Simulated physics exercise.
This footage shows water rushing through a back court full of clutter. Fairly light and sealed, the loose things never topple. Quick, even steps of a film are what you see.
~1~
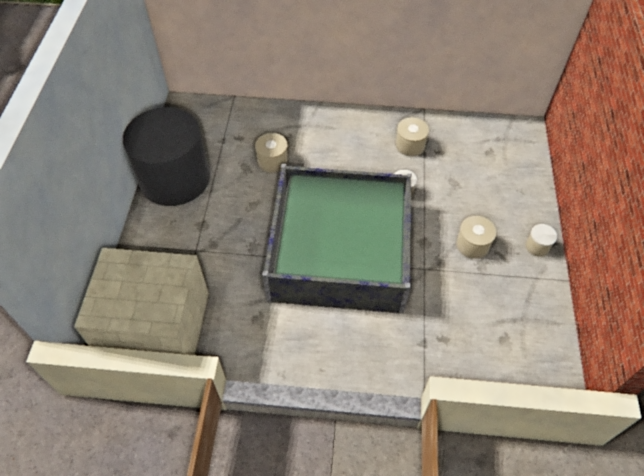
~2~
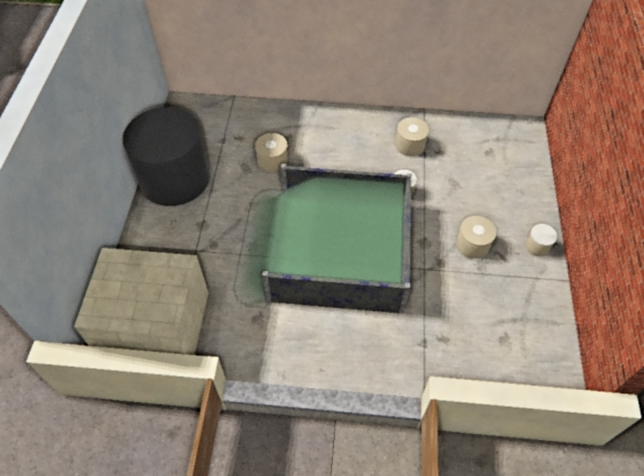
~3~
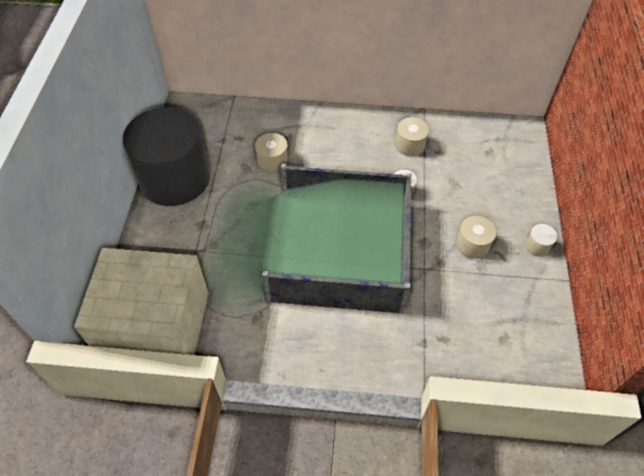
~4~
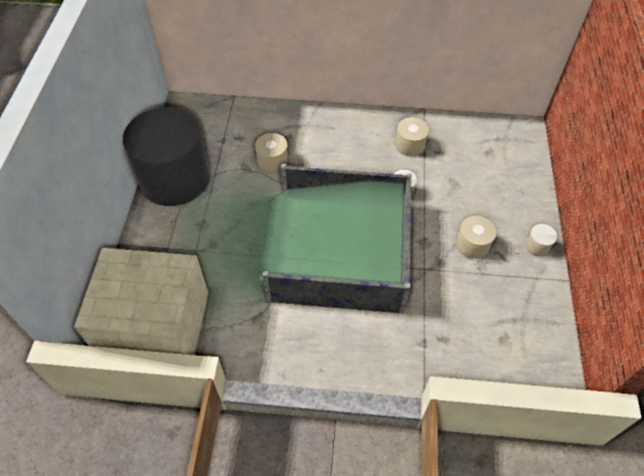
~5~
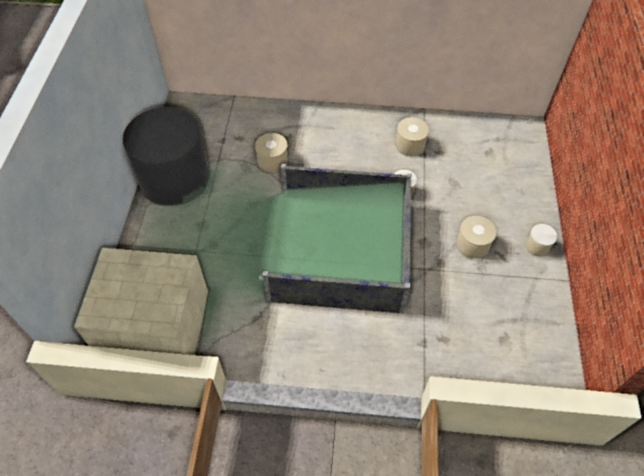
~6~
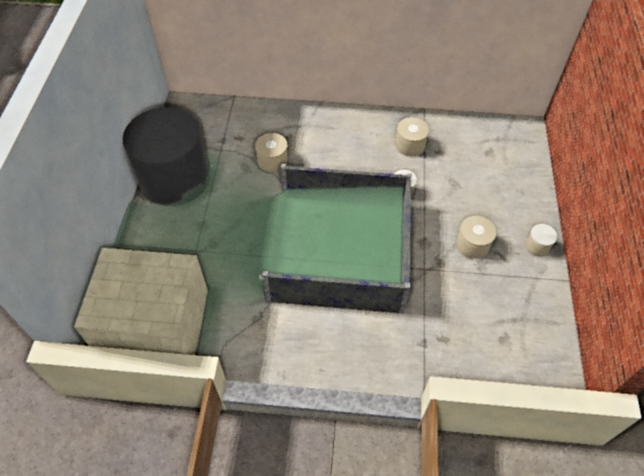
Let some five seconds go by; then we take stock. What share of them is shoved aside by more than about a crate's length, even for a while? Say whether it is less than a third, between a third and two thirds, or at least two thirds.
Shy of a third.
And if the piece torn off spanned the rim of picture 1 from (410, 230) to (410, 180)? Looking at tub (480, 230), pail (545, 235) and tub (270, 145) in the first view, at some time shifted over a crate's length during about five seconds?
Well, in order they come out as over the mark, over the mark and below the mark.
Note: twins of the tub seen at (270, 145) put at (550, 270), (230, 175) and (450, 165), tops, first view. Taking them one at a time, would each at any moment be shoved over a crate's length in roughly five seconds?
Results - 1: Doesn't go far; 2: Ends up far away; 3: Doesn't go far.
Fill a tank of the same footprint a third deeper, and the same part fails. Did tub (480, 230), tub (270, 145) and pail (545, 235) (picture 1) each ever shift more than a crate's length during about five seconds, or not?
Answers in the order asked: Stayed within the threshold, went past the threshold, stayed within the threshold.
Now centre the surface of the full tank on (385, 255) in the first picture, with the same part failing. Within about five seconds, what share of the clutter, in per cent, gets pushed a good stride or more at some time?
Estimate: Some 20 per cent of them.
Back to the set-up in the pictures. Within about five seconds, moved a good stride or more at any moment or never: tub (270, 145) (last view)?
My reading: Displaced that much.
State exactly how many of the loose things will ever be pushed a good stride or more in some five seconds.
The count is 1.
A moment on, 0 of 5 are well off their spots; 0 afloat.
Next, 0 of 5 are well off their spots; 0 afloat.
Later, 0 of 5 are well off their spots; 0 afloat.
In the end, 1 of 5 are well off their spots, and 1 have been at some point; 0 afloat.
